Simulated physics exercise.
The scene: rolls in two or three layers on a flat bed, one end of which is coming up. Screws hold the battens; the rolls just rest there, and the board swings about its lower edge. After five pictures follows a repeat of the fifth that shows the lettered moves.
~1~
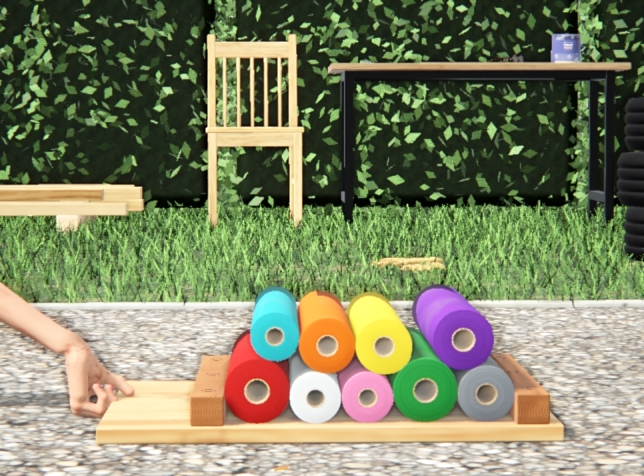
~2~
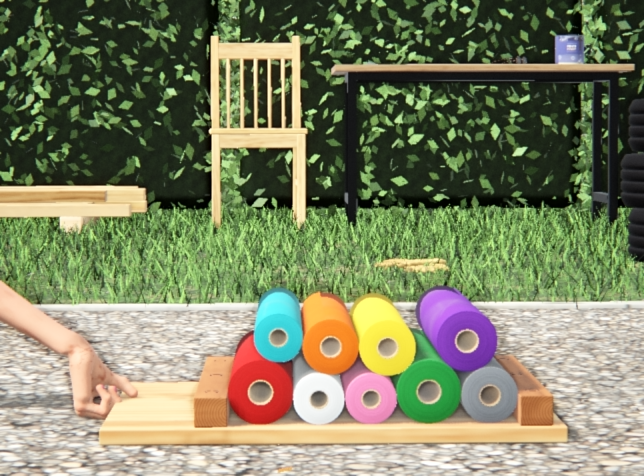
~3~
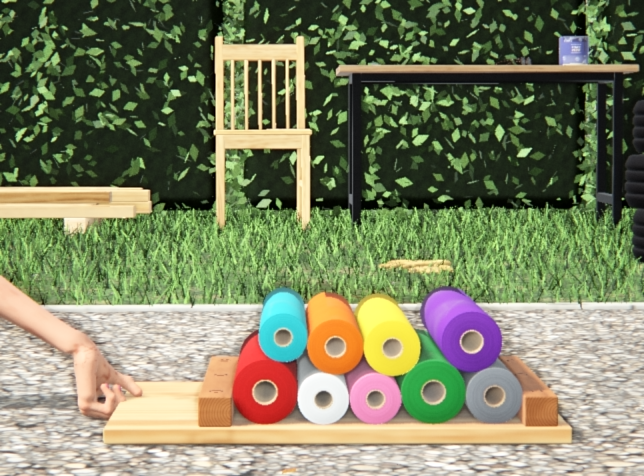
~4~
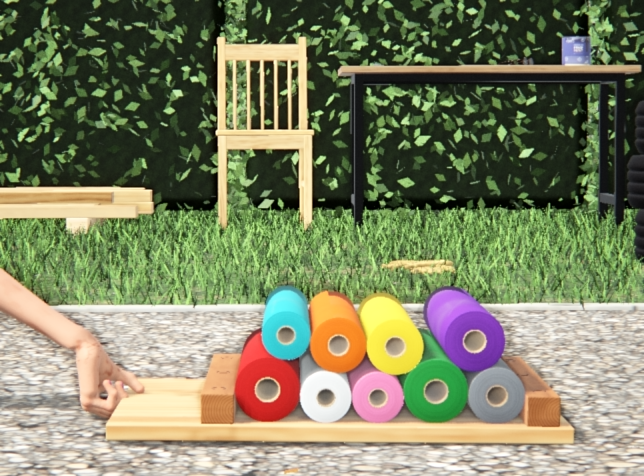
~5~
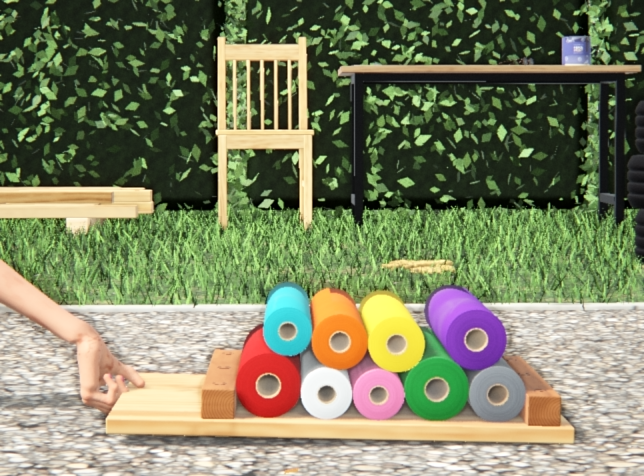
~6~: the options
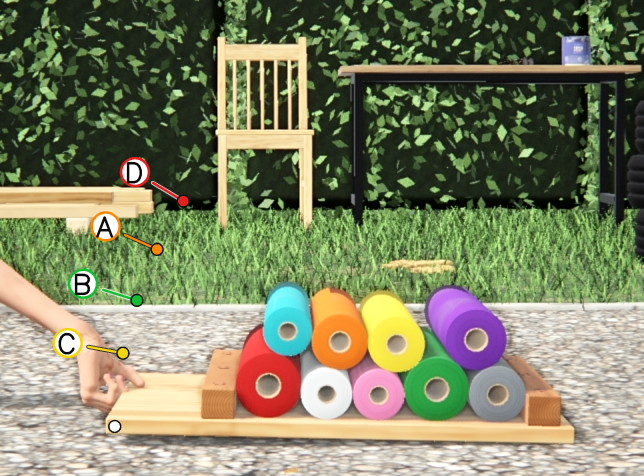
On a gravel path, a hand slightly raises the left end of a board holding coloured rolls.
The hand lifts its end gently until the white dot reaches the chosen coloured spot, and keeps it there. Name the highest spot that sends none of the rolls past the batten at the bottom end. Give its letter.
The answer is mark B.
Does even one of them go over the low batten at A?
Yes.
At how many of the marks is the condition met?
Two of the four.
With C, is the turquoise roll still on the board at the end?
Yes.
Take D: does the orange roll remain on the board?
The orange roll: No.
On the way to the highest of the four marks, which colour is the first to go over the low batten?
It is the purple one.
On the marked copy, A at (157, 249); B at (137, 300); C at (123, 353); D at (184, 201); the white dot at (114, 426).
Taking B. A third of the way, board at 13°.
Two thirds of the way, board at 18°.
When it is over, board at 18°, none over the low batten.
As for the rest, A one over the low batten (purple); C none over the low batten; D four over the low batten (purple, yellow, orange, turquoise).
